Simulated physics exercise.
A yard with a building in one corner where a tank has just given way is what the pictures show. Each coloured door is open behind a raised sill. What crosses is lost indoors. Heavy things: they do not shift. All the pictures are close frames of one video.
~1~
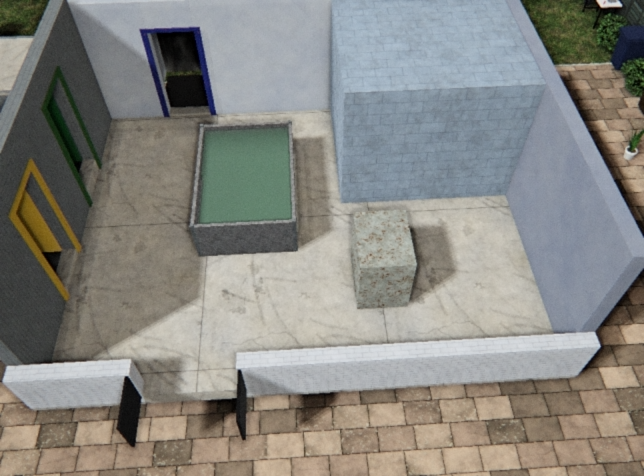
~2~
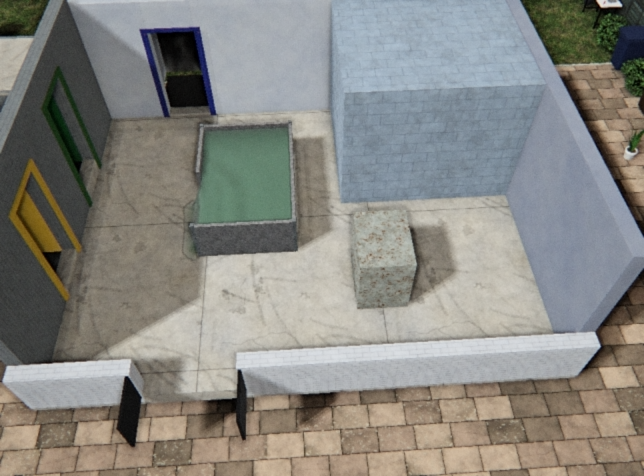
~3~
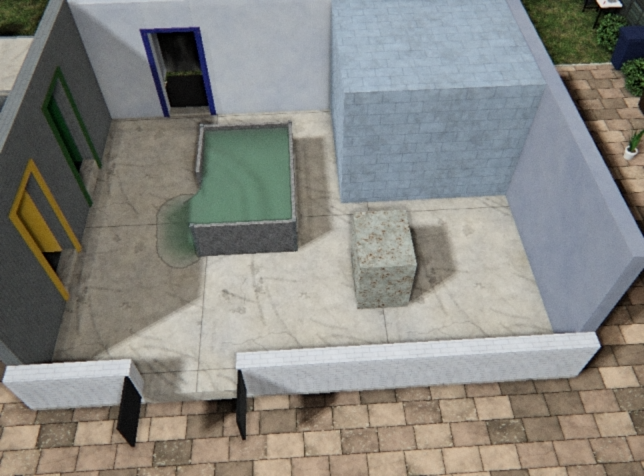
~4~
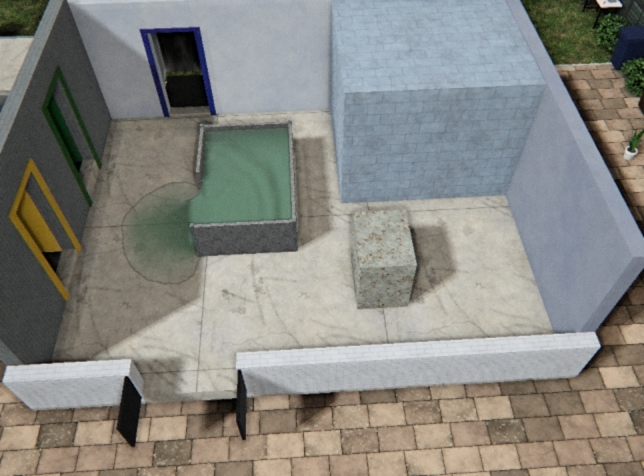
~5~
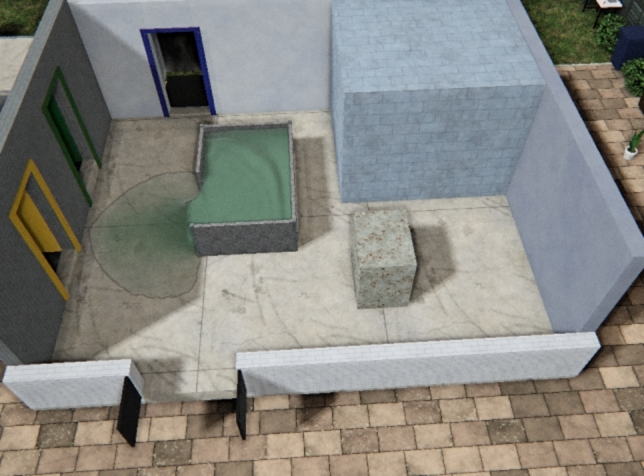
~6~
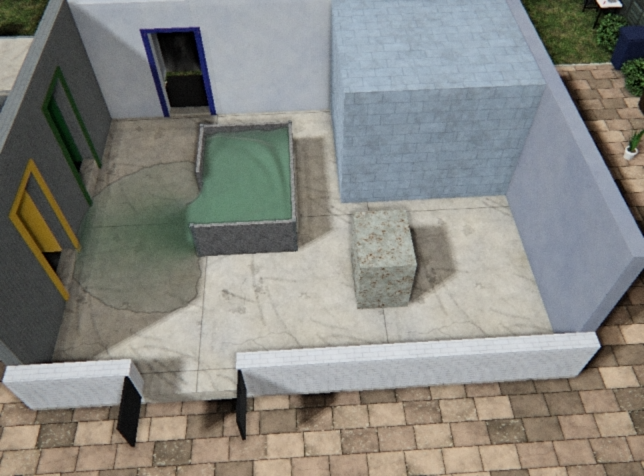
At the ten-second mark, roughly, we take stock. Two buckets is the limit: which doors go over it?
In the end the blue door ends up above the line. The yellow door ends up above the line. The green door ends up at or below the line.
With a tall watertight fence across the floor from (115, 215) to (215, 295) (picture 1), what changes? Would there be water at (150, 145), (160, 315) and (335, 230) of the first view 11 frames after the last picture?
Lab note - spot 1 inundated, spot 2 parched, spot 3 parched.
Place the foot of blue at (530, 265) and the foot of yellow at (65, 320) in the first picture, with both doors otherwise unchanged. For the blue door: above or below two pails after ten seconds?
As for the blue one, it doesn't reach the mark.
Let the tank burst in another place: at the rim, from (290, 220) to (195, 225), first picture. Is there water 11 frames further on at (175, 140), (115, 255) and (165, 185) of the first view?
In the order given: Untouched, untouched and untouched.
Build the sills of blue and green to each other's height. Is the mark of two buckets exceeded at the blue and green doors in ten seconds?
Per door, blue stays inside the limit; green crosses the threshold.
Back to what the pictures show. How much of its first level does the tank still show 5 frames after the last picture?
Close to 66 %.
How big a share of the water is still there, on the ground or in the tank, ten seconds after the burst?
Some 82 per cent.
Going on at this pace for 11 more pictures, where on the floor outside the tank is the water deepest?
Roughly (46, 386).
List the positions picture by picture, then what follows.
The water tank at (245, 173) is whole and still, in the first frame.
The front is at (189, 255), out from the gap at (202, 217), in the second frame.
Water pours out at (202, 219) and has run to (166, 206), in the third frame.
Water pours out at (203, 220) and has run to (130, 215), in the fourth frame.
Water pours out at (203, 220) and has run to (96, 227), in the fifth frame.
Water pours out at (203, 220) and has run to (75, 272), in the sixth frame.
A moment on, water covers 20 % of the floor; the blue door not reached, the yellow door over two buckets in, the green door wet at the sill, nothing in.
Next, water covers 30 % of the floor; the blue door not reached, the yellow door far over two buckets in, the green door wet at the sill, nothing in.
Then, water covers 50 % of the floor; the blue door under two buckets in, the yellow door far over two buckets in, the green door wet at the sill, nothing in.
Later, water covers 85 % of the floor; the blue door over two buckets in, the yellow door far over two buckets in, the green door wet at the sill, nothing in.
In the end, water covers 95 % of the floor; the blue door over two buckets in, the yellow door far over two buckets in, the green door wet at the sill, nothing in.
